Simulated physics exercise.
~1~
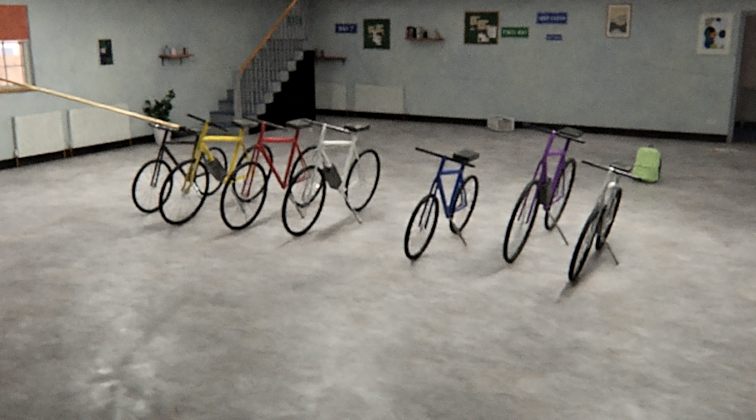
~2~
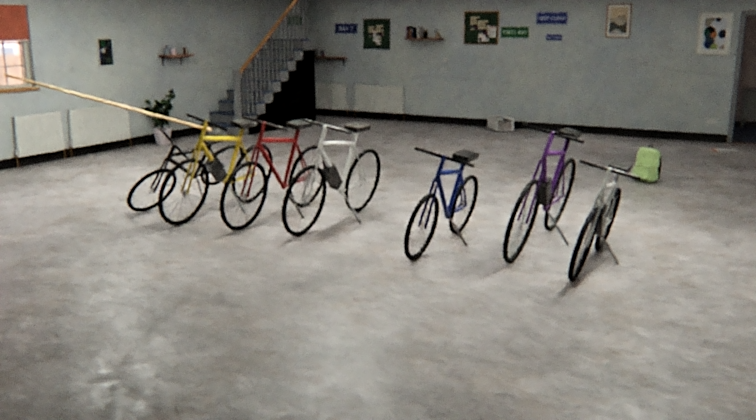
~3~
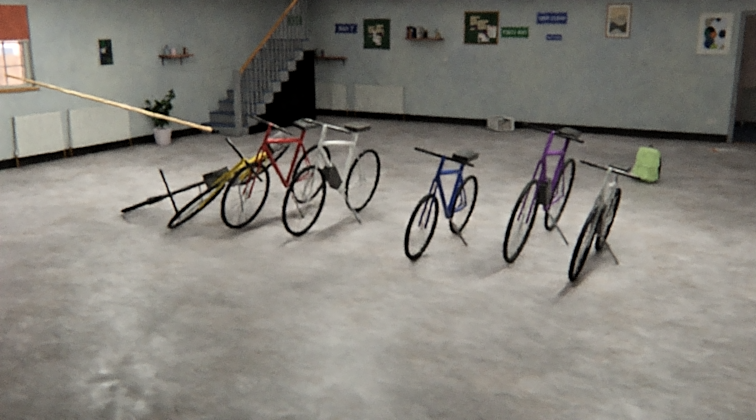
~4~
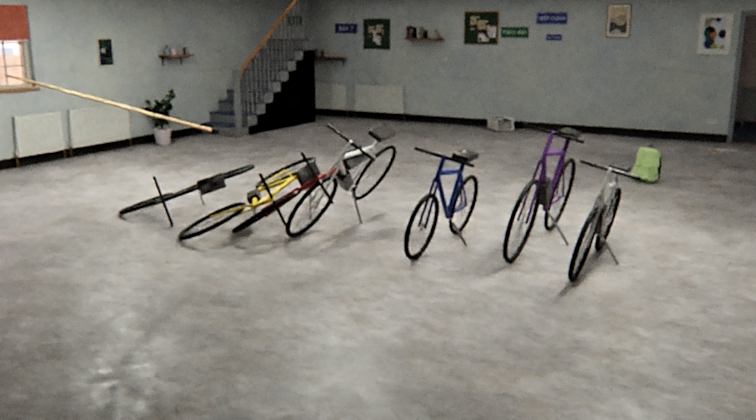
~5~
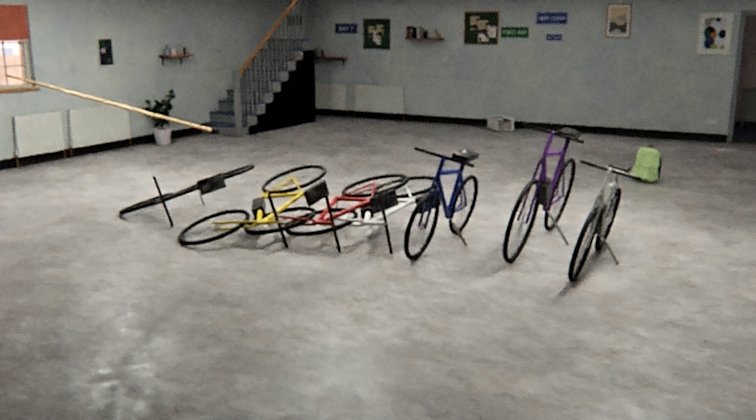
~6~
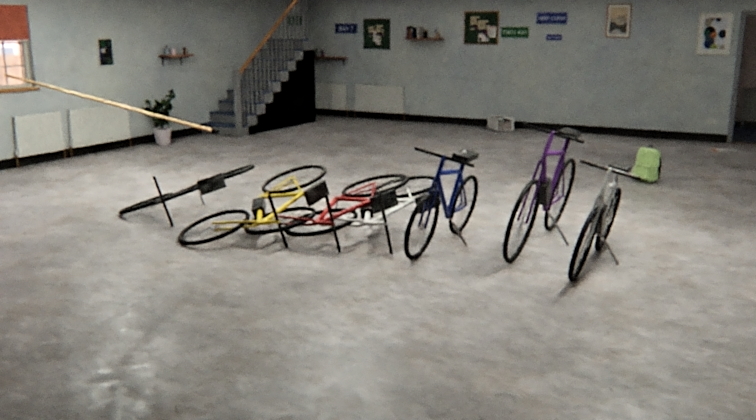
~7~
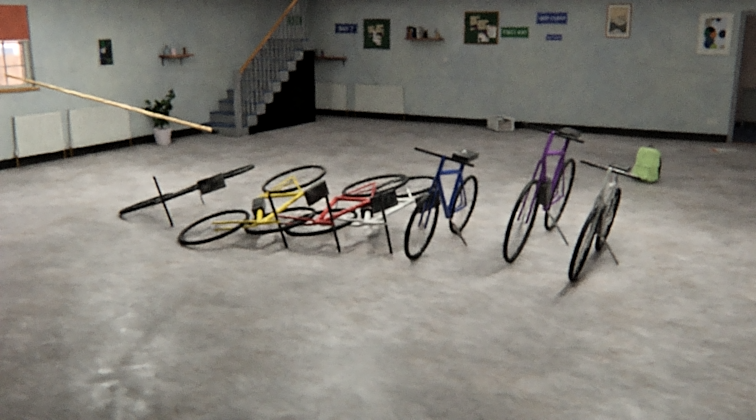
In a large grey room, a pole topples four bicycles in turn, leaving three standing.
